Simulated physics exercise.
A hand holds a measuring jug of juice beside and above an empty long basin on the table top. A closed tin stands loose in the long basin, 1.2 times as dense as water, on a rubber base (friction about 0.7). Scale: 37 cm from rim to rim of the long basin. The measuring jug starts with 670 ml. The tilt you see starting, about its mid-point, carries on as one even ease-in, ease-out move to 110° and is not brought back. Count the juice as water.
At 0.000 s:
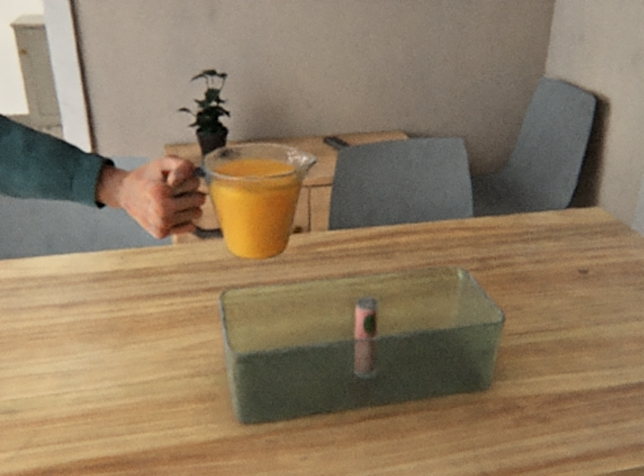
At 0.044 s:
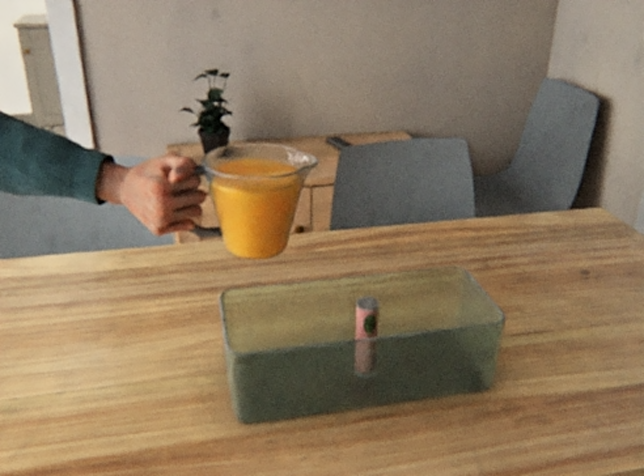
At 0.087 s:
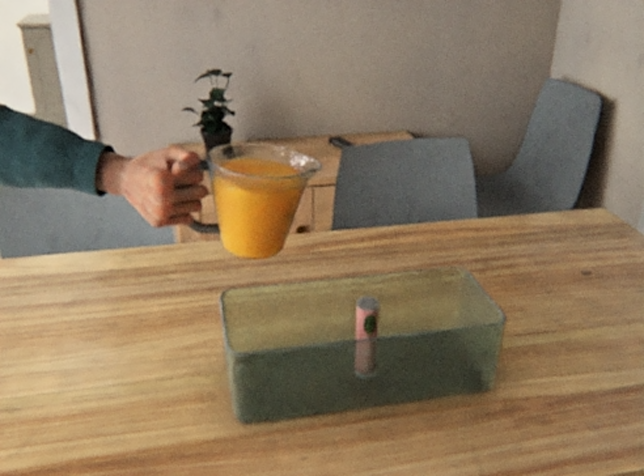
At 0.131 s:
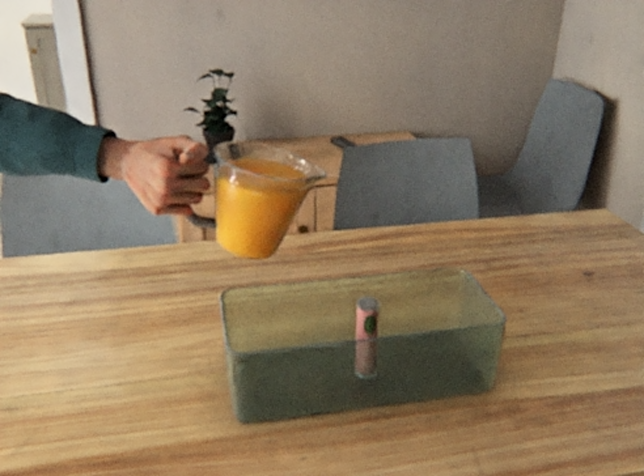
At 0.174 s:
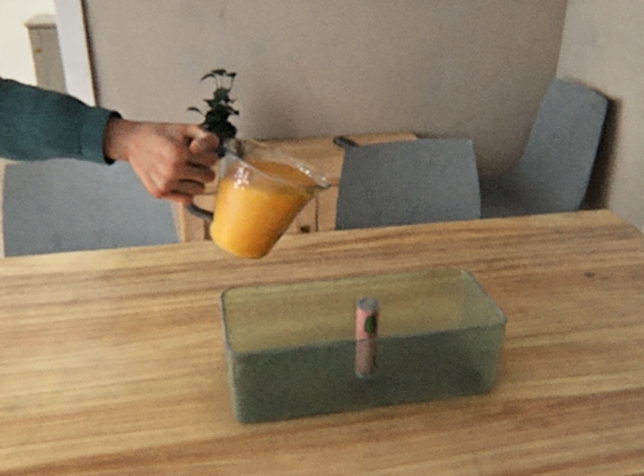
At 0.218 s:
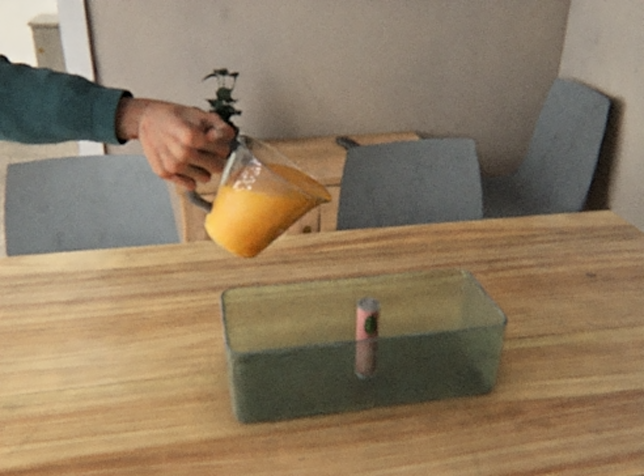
To begin with, a hand holds a glass measuring jug of orange juice nearly upright, above and beside a long clear basin with a small tin standing inside, on a wooden table. The hand then tilts the jug rightward, slowly and then more steeply, and the juice shifts up to its pouring edge.
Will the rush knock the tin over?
The tin topples.
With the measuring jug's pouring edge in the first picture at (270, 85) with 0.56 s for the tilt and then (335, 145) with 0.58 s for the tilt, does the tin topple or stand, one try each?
First it falls; then it topples.
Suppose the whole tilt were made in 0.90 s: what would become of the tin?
Then it goes over.
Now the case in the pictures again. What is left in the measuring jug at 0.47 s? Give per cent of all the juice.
Near 34 in a hundred.
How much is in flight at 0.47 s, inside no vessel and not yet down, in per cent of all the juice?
Near 36 in a hundred.
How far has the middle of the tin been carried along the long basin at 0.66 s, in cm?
About 2 cm.
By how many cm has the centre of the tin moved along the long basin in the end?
Some 8.5 cm.
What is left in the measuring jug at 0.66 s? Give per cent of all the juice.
About 3 per cent.
By 0.47 s the tilt is 103° and 35 per cent is still to pour; the tin stands where it began.
By 0.66 s the tilt is 110° and 3 per cent is still to pour; the tin leans 10°.
By 0.85 s the tilt is 110° and 0 per cent is still to pour; the tin lies on its side.
By 1.06 s the tilt is 110° and 0 per cent is still to pour; the tin lies on its side.
At rest the tin lies on its side.
